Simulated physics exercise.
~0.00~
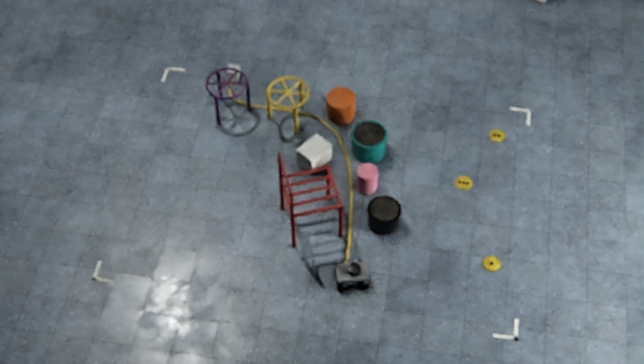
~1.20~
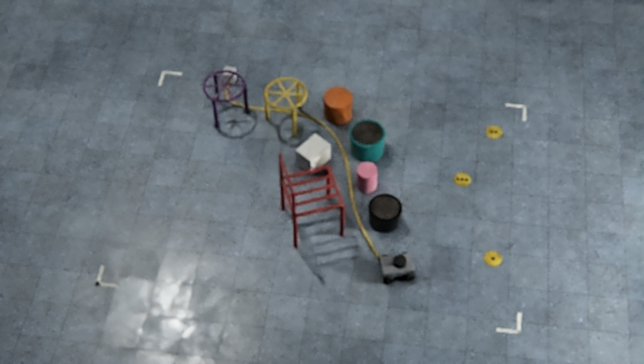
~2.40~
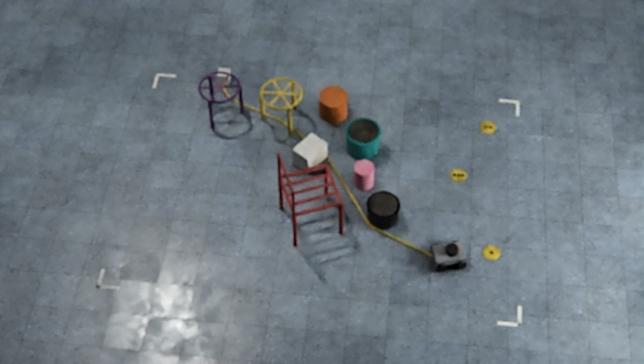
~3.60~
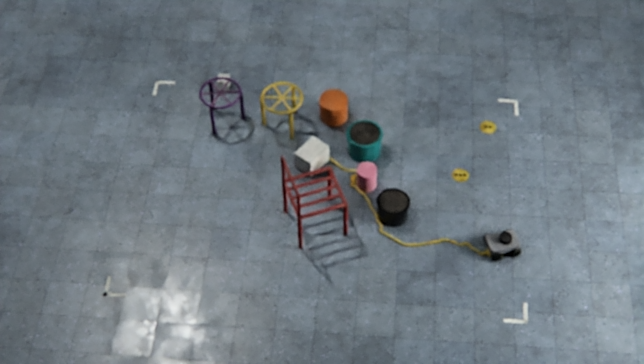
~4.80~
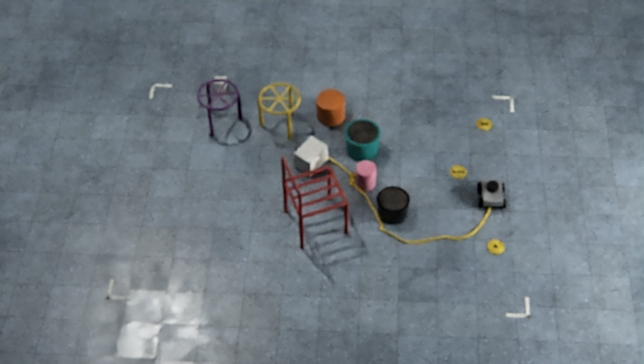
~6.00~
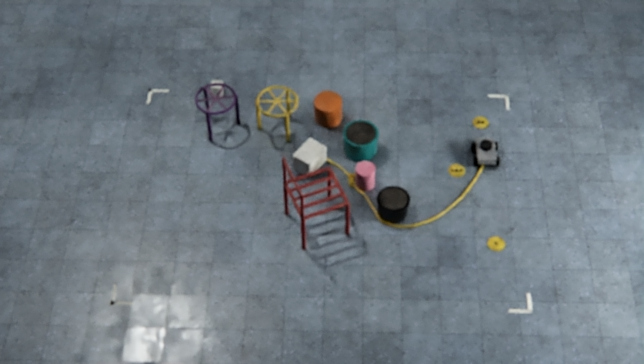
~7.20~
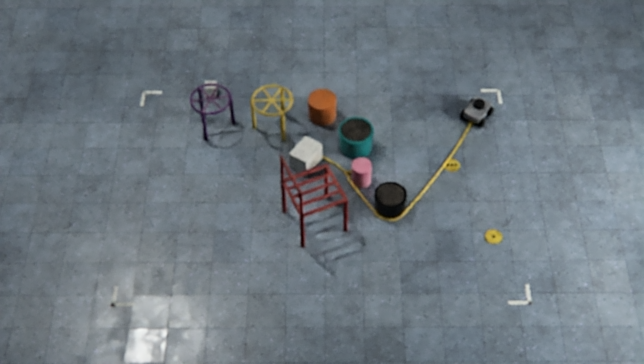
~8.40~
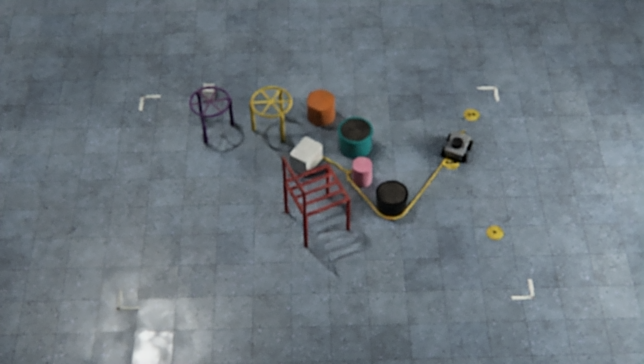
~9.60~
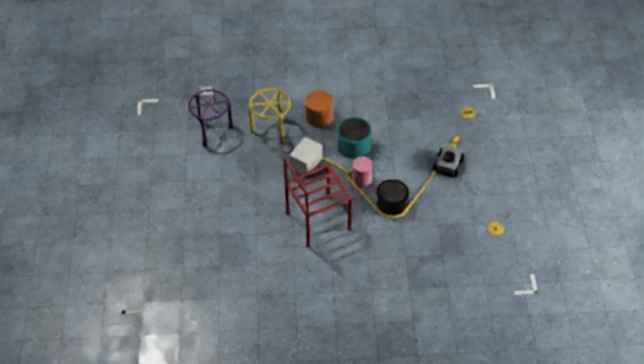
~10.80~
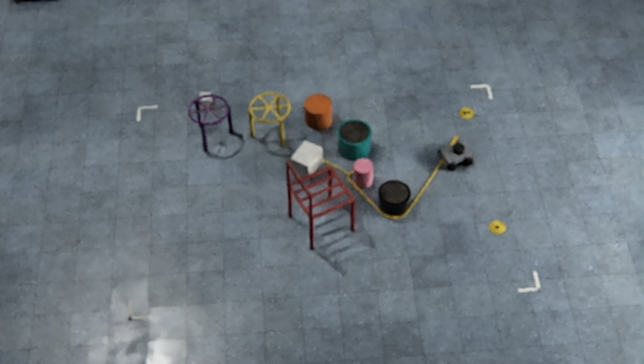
On a grey tiled floor, a small cart trailing a yellow lead driving right past tubs, then up, and stopping near yellow marks.
